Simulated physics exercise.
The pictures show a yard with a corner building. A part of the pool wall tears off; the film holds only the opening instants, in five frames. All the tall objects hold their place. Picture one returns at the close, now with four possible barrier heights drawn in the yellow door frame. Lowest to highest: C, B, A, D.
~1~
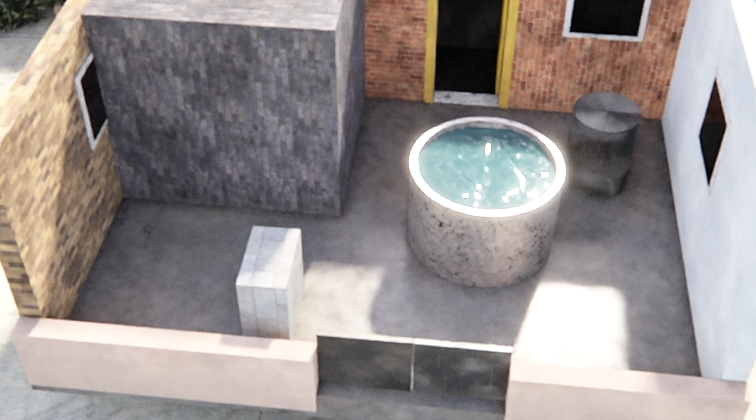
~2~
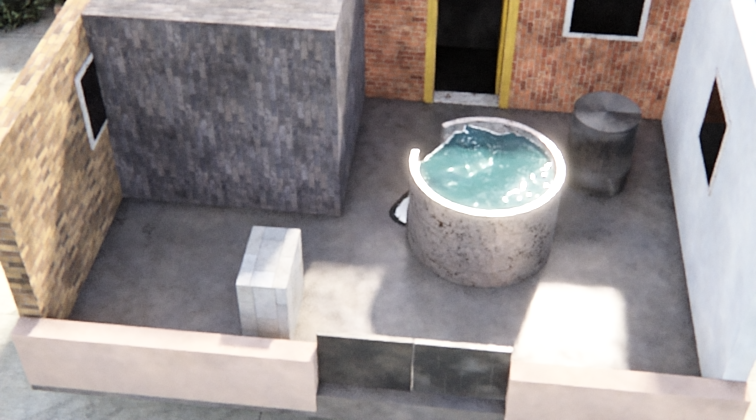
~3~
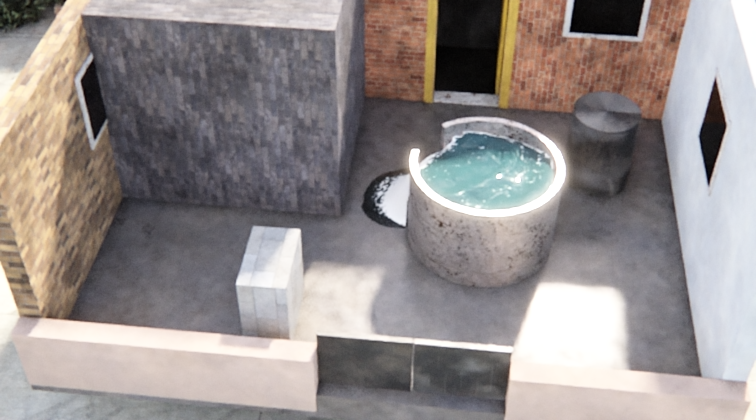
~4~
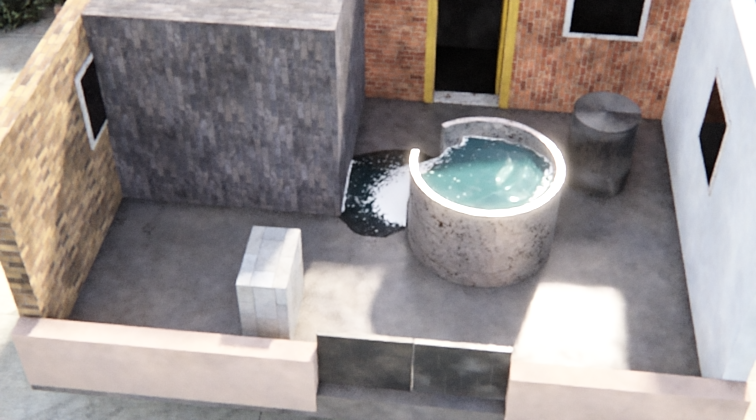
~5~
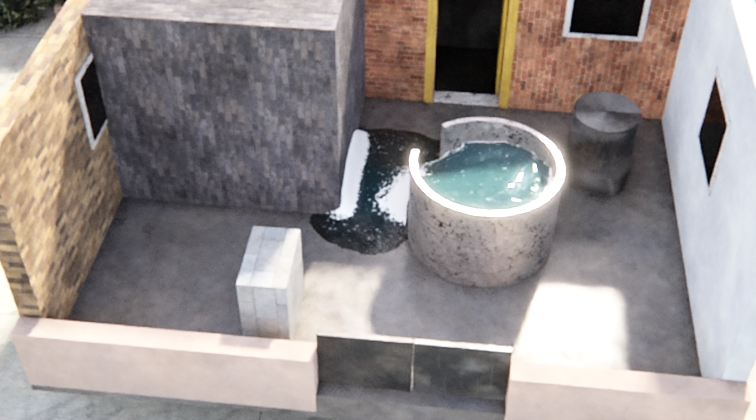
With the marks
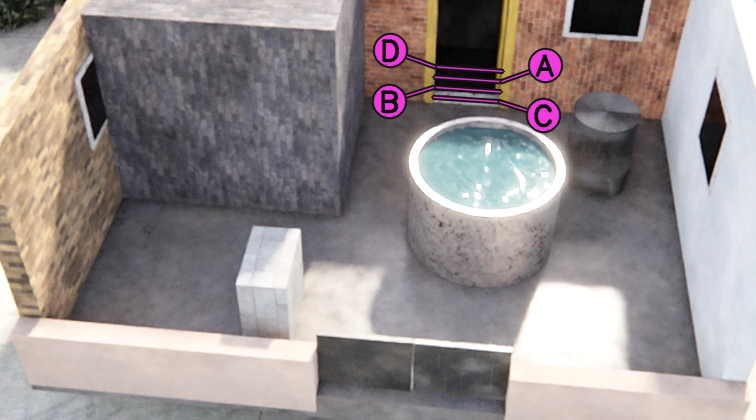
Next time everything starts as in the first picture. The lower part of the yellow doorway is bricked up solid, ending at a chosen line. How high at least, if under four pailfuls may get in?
The limit is B.
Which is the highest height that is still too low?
Here it is height C.
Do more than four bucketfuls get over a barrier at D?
No, that is safe.
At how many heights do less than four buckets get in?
Three of the four.
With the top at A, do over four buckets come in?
No.
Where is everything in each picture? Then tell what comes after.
In the first frame, water in the pool at rest, its middle at (486, 169); foot of the yellow doorway at (465, 104); shut gate at (414, 348).
In the second frame, 1 % of the ground under water, visible out to (401, 204).
In the third frame, 3 % of the ground under water, visible out to (380, 182).
In the fourth frame, 6 % of the ground under water, visible out to (384, 157).
In the fifth frame, 10 % of the ground under water, visible out to (383, 134).
In magenta, A at (467, 79); B at (467, 89); C at (466, 99); D at (468, 69); from the bottom up C, B, A, D.
With A, nothing gets over.
With B, a splash gets over, under a bucket.
With C, about 10 bucketfuls get in.
With D, nothing gets over.
